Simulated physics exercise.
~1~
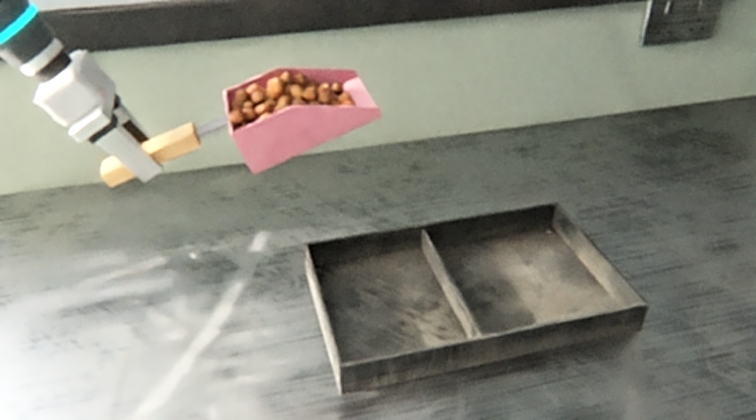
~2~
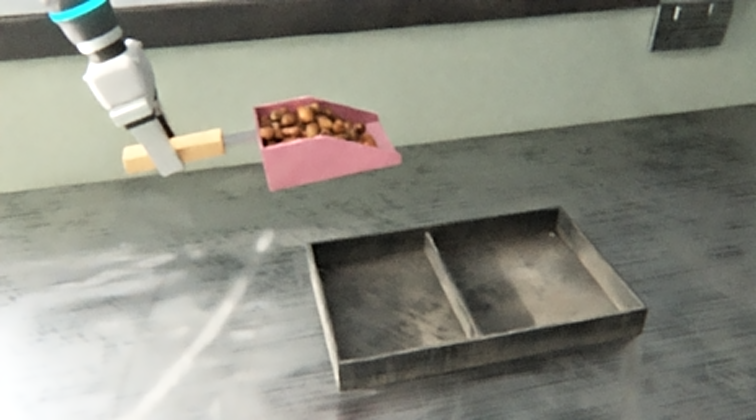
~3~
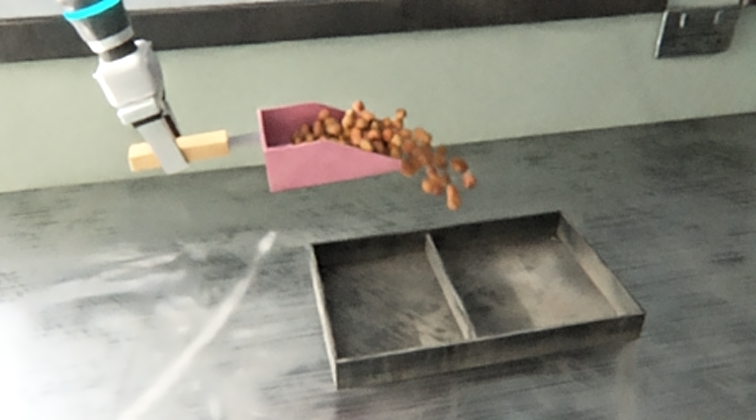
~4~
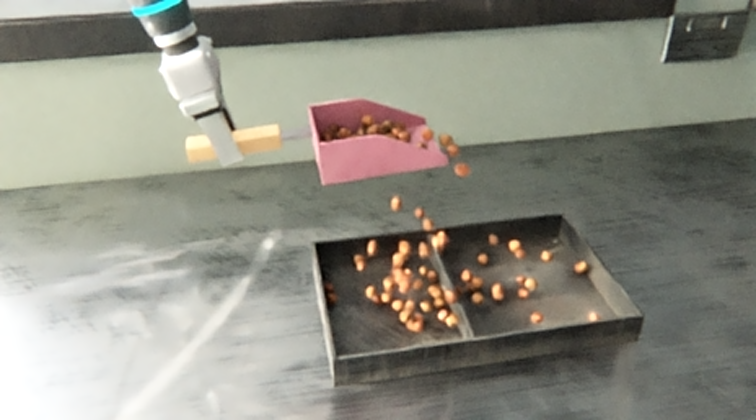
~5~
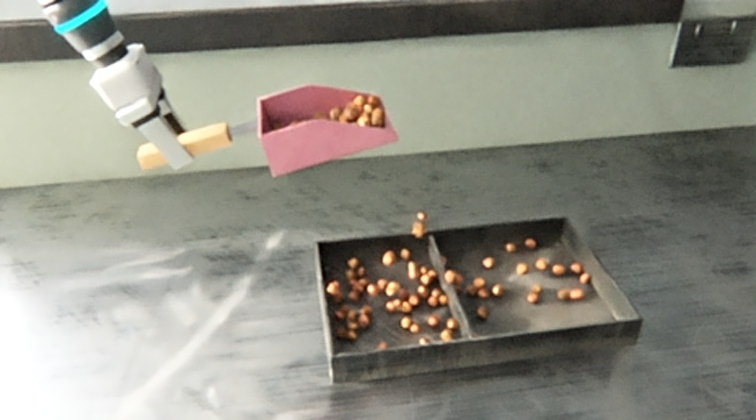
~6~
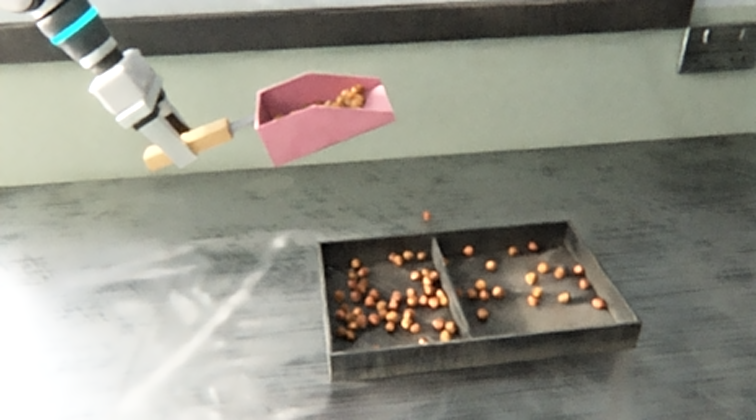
A robot arm holds a pink scoop full of hazelnuts by its wooden handle, above a dark countertop and a shallow tray divided into two parts. The arm shifts the scoop right and slightly down, levelling it until nuts begin to spill over the open front. It moves further right as the hazelnuts pour down, scattering on both sides of the divider. The arm then draws back left and tips the scoop backward, slowing the flow to a few stragglers. At the end, the scoop is tilted back with some nuts still inside, while more lie in the tray's left part than its right.
